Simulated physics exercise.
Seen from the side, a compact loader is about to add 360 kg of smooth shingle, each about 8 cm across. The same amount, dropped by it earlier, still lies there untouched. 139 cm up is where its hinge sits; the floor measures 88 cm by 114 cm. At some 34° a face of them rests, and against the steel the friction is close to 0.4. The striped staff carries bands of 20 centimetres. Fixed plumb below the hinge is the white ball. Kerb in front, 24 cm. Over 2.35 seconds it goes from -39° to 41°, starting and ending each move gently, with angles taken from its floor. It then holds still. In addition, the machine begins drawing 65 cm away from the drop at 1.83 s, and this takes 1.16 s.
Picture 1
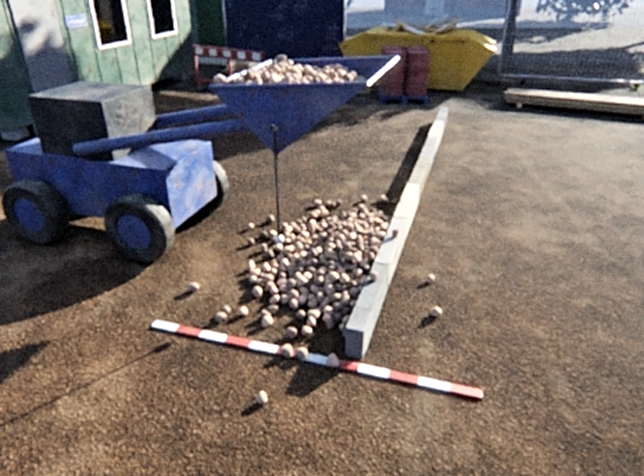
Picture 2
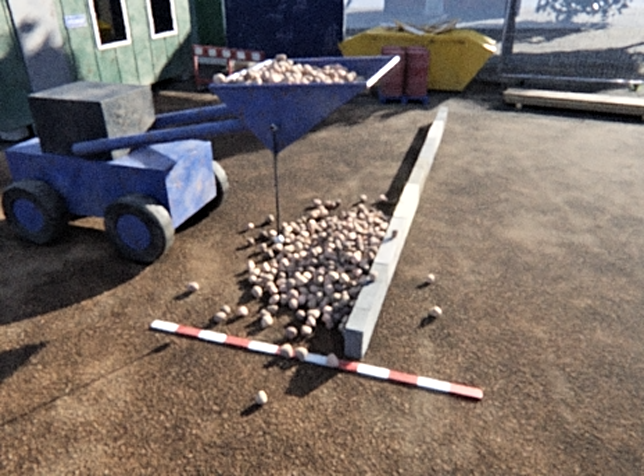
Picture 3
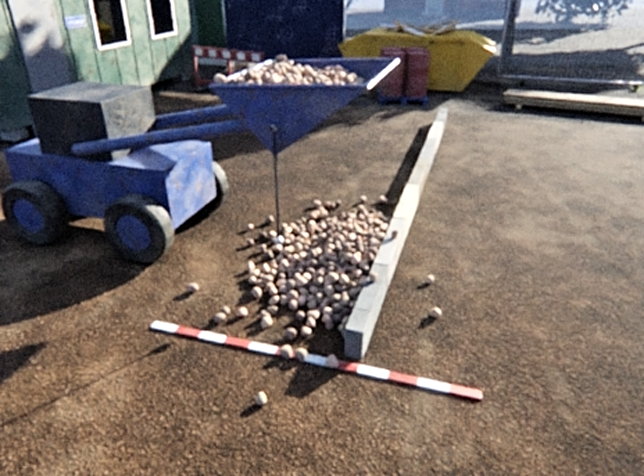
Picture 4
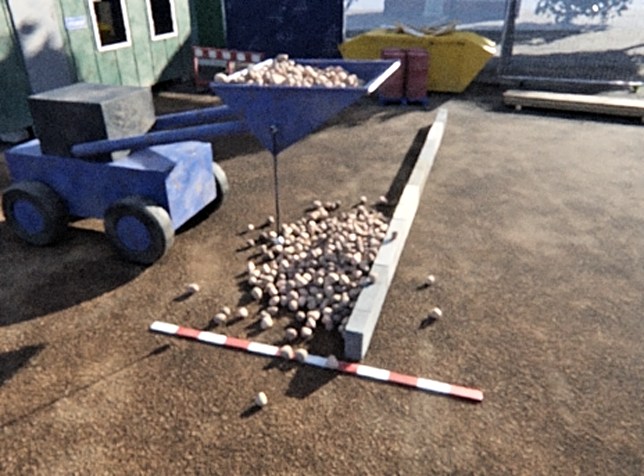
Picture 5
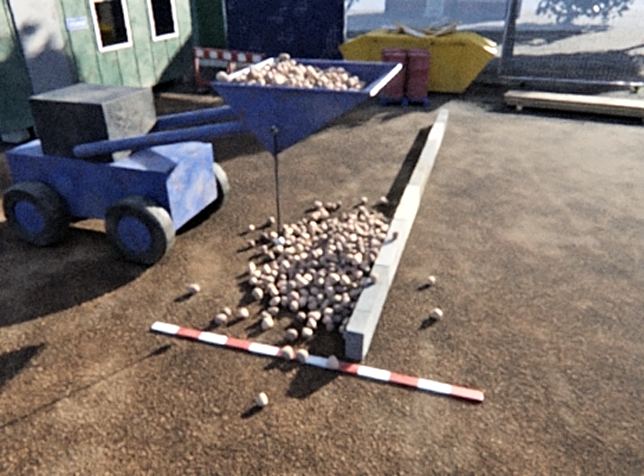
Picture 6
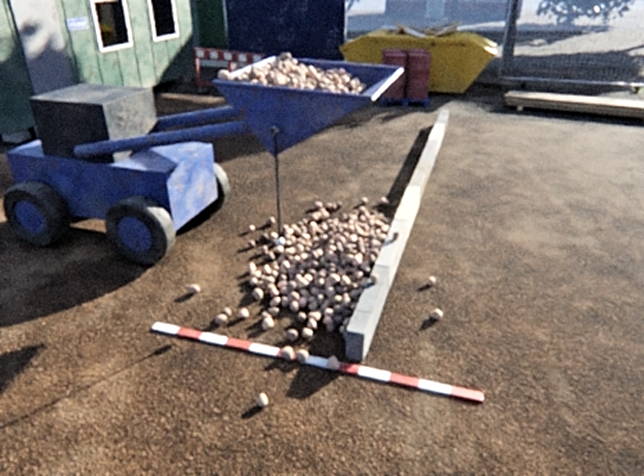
Small blue loader holding a bucket of round stones above a heap beside a grey kerb, the bucket slowly tilting slightly.
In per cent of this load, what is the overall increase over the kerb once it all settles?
52 out of 100, about.
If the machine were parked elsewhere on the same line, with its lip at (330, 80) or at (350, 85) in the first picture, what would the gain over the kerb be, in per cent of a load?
Close to 15 per cent, followed by close to 30 per cent.
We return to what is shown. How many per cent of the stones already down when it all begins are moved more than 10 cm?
About 5 %.
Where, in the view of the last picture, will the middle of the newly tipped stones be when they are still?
(401, 263).
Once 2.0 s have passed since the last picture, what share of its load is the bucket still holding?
0 %.
Then, 1.4 s after the last picture the floor is at 28°; in per cent of one load, 88 in the bucket, 111 on this side of the kerb, 1 over the kerb; the foremost stones are at (407, 224).
Then, 2.0 s after the last picture the floor is at 41°; in per cent of one load, 1 in the bucket, 152 on this side of the kerb, 47 over the kerb; the foremost stones are at (505, 283).
Then, 3.0 s after the last picture the floor is at 41°; in per cent of one load, 0 in the bucket, 148 on this side of the kerb, 52 over the kerb; the foremost stones are at (583, 253).
Then, 5.6 s after the last picture the floor is at 41°; in per cent of one load, 0 in the bucket, 148 on this side of the kerb, 52 over the kerb; the foremost stones are at (584, 253). Net gain over the kerb, 52.
